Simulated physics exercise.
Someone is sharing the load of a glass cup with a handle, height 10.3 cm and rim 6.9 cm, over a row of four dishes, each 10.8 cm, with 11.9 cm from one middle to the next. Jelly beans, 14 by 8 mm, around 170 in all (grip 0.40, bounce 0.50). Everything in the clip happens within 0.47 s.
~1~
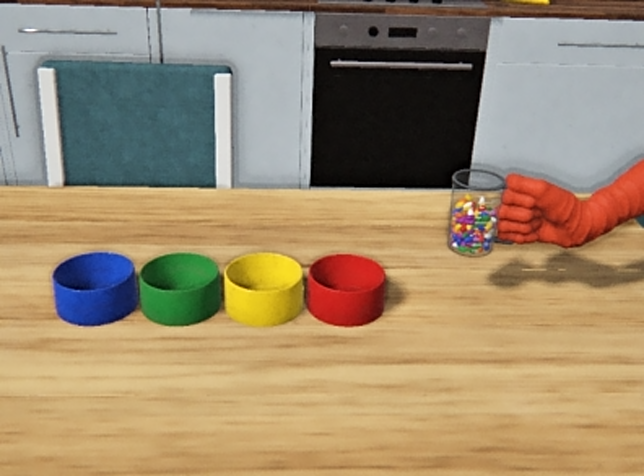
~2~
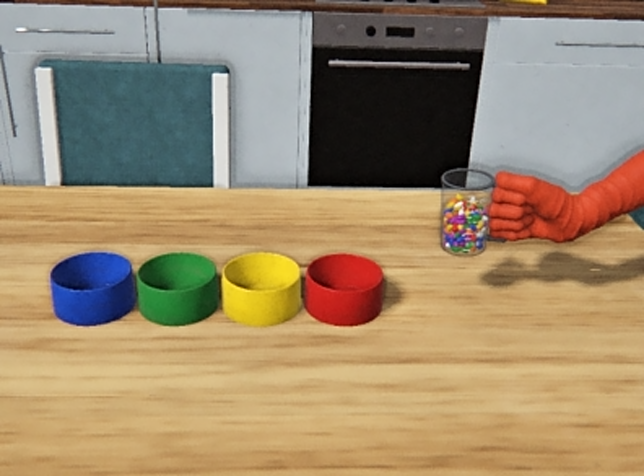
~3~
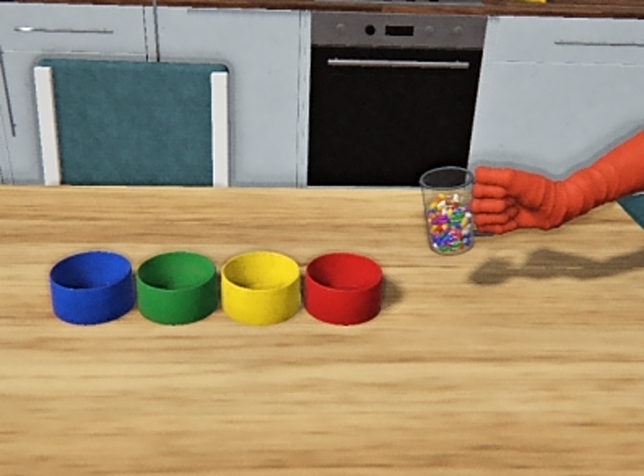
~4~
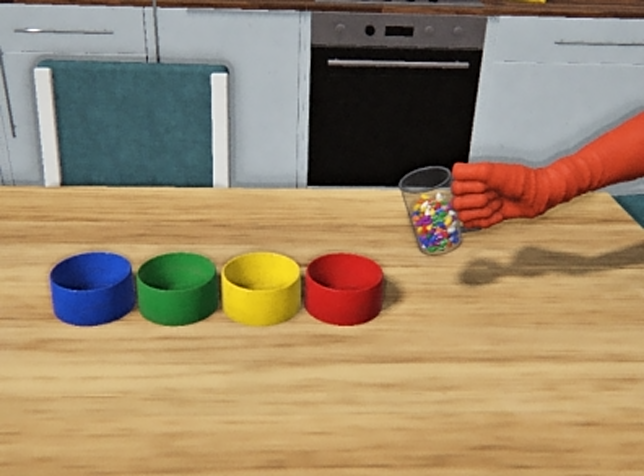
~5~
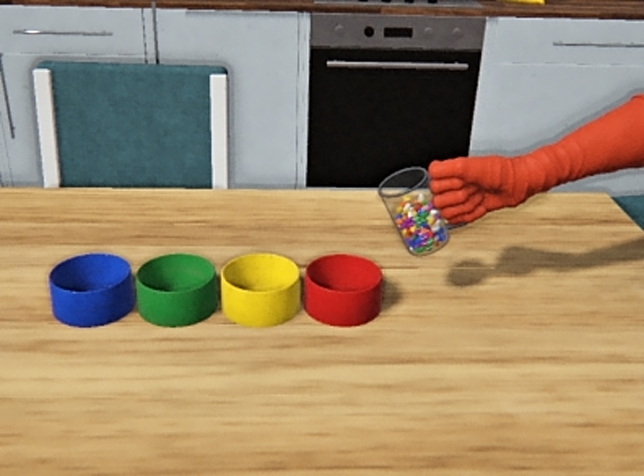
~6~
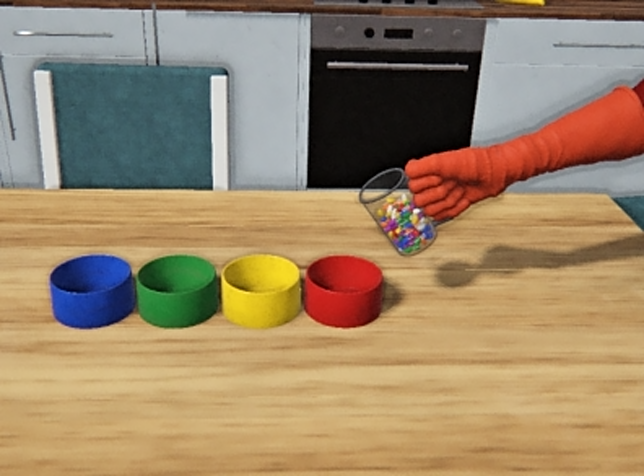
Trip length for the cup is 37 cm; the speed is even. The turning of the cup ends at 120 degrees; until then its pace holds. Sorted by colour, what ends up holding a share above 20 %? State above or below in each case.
One by one: Red: Keeps a fifth or less; blue: Keeps a fifth or less; green: Keeps more than a fifth; yellow: Keeps a fifth or less; counter: Keeps a fifth or less.
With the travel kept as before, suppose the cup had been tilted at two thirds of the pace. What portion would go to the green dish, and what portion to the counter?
Result: Green dish 100, counter 0.
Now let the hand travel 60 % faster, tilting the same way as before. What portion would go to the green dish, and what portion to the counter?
In that case: Green 100, and counter 0.
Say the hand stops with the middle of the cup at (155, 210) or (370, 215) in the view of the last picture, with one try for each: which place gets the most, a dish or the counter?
Most lands at green on the first run and at red on the second.
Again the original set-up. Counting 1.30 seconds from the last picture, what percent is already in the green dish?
About 95 per cent by then.
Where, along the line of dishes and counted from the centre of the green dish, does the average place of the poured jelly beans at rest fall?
Mean position: Around 1 cm toward smaller x from the centre.
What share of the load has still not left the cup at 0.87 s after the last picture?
I'd estimate some 95 per cent of the load.
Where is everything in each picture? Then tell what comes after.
Cup at (475, 214), tilt 0 degrees, lip at (455, 179), moved 0.0 cm; middle of the pieces at (467, 225); red dish at (347, 273); yellow dish at (264, 272); green dish at (179, 272); blue dish at (94, 271), in the first picture.
Cup at (466, 213), tilt 3 degrees, lip at (443, 180), moved 0.9 cm; middle of the pieces at (459, 225), in the second picture.
Cup at (449, 212), tilt 11 degrees, lip at (422, 182), moved 3.1 cm; middle of the pieces at (445, 224), in the third picture.
Cup at (433, 212), tilt 18 degrees, lip at (400, 187), moved 5.4 cm; middle of the pieces at (430, 224), in the fourth picture.
Cup at (416, 213), tilt 26 degrees, lip at (379, 192), moved 7.7 cm; middle of the pieces at (415, 225), in the fifth picture.
Cup at (400, 214), tilt 34 degrees, lip at (360, 198), moved 10.0 cm; middle of the pieces at (401, 226); red dish at (344, 274); yellow dish at (261, 274); green dish at (177, 274); blue dish at (91, 274), in the sixth picture.
Then, 0.52 s after the last picture, tilt 76 degrees; cup holds 100 %.
Then, 0.87 s after the last picture, tilt 105 degrees; cup holds 95 %, green 5 %.
Then, 1.30 s after the last picture, tilt 120 degrees; cup holds 0 %, green 95 %.
In the end, red 0 %, blue 0 %, green 100 %, yellow 0 %, counter 0 %.
